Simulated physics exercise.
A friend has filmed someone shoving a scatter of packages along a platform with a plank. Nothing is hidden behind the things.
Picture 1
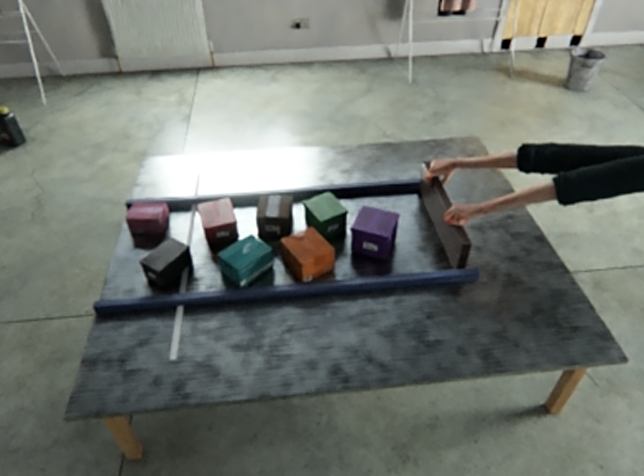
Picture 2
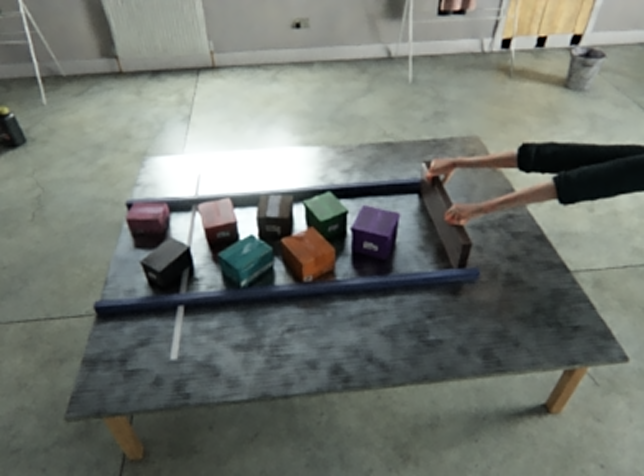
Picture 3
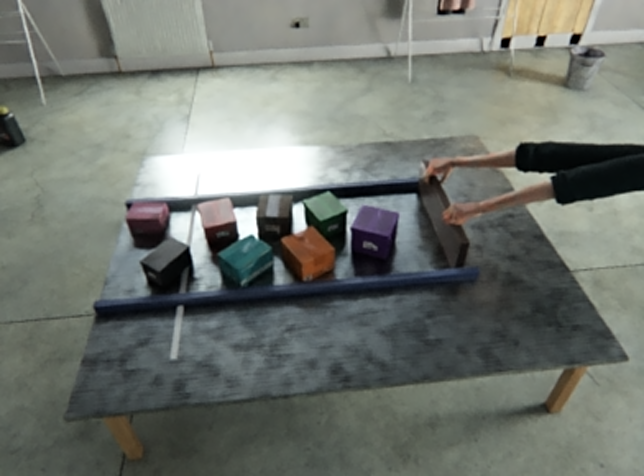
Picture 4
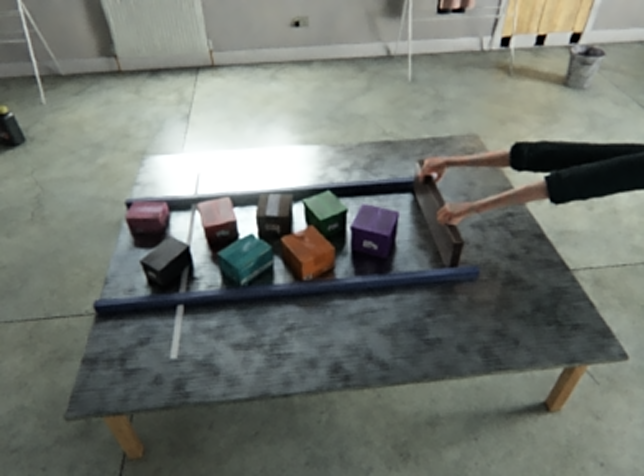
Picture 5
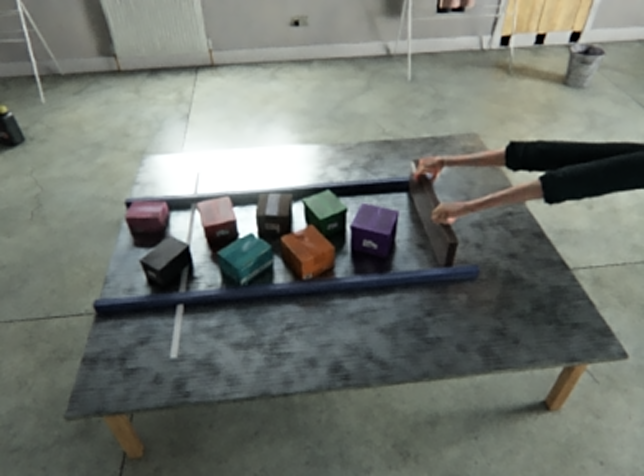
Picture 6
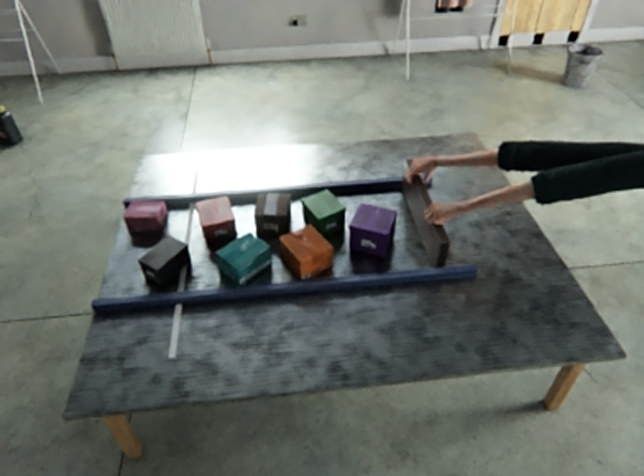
On a dark table, two hands slide a plank slightly left toward scattered boxes.
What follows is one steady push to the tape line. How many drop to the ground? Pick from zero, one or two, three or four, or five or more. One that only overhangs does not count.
The number that fall off is three or four.
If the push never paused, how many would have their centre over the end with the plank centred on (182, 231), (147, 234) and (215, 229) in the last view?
The counts: 4, 6 and 2.
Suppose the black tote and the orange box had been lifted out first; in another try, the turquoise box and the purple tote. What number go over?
Fallen: 2, and 2 in the other try.
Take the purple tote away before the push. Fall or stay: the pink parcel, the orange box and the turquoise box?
The pink parcel falls, the orange box does not fall, the turquoise box holds on.
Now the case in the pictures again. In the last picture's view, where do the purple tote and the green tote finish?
About (161, 255), and the other about (170, 224).
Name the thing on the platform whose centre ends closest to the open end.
Foremost is the orange box.
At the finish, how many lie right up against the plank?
2 of them.
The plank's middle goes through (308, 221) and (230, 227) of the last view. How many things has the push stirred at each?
The counts are 5 and 8.
A little later, none off yet; pink parcel at rest near (146, 216); black tote at rest near (166, 260); red tote at rest near (217, 220).
Next, none off yet; pink parcel at rest near (146, 216); black tote shifted a little near (143, 261); red tote shifted about its own width near (185, 221).
When it is over, the number that fall off is three or four; down, turquoise box, red tote, black tote and pink parcel.
